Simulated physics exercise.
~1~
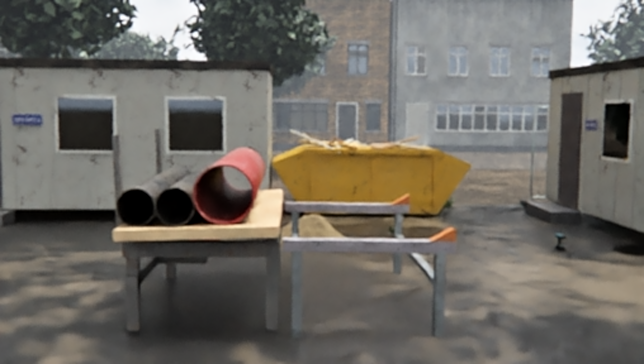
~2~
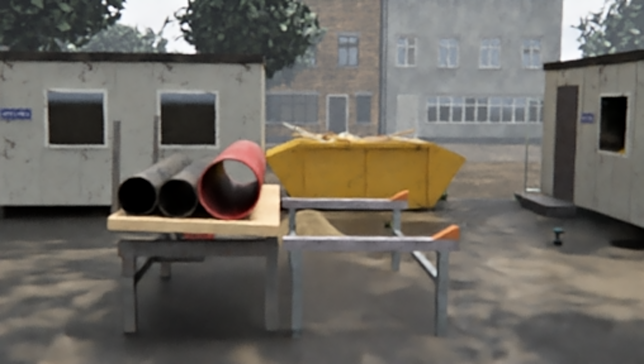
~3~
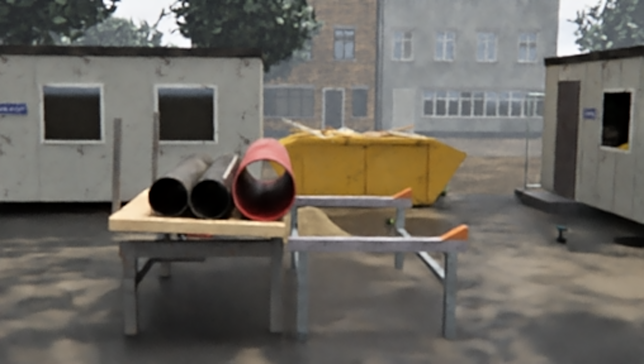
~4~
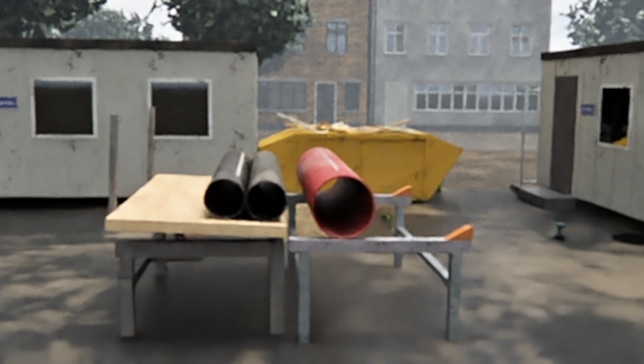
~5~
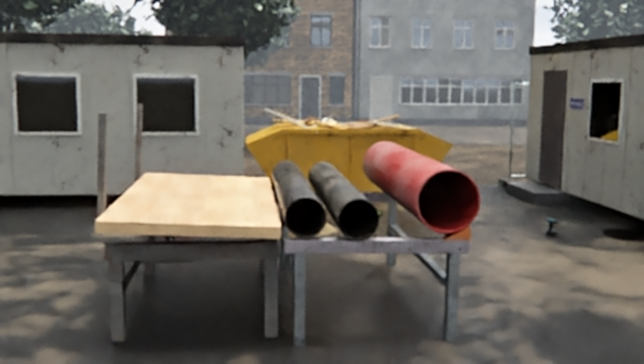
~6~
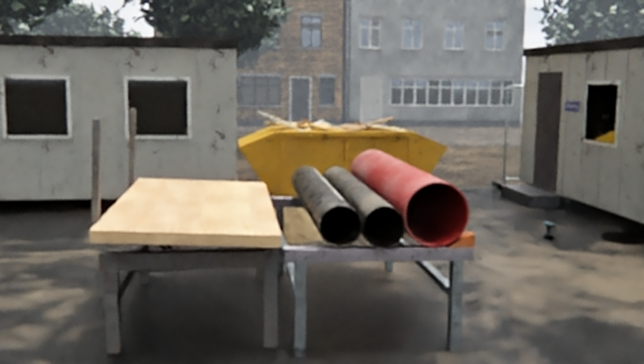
Three plastic pipes, two black and one red, lie side by side with their open ends facing us on a pale wooden deck in a yard, with cabins and a yellow skip behind. They start rolling to the right, the wider red pipe leading. The red one crosses from the deck onto the lower metal rails, and the black pair follows, leaving the boards bare. Red rolls on to the far end of the rails, then shifts slightly back to the left. All three finish close together, resting on the rails, with red on the right.
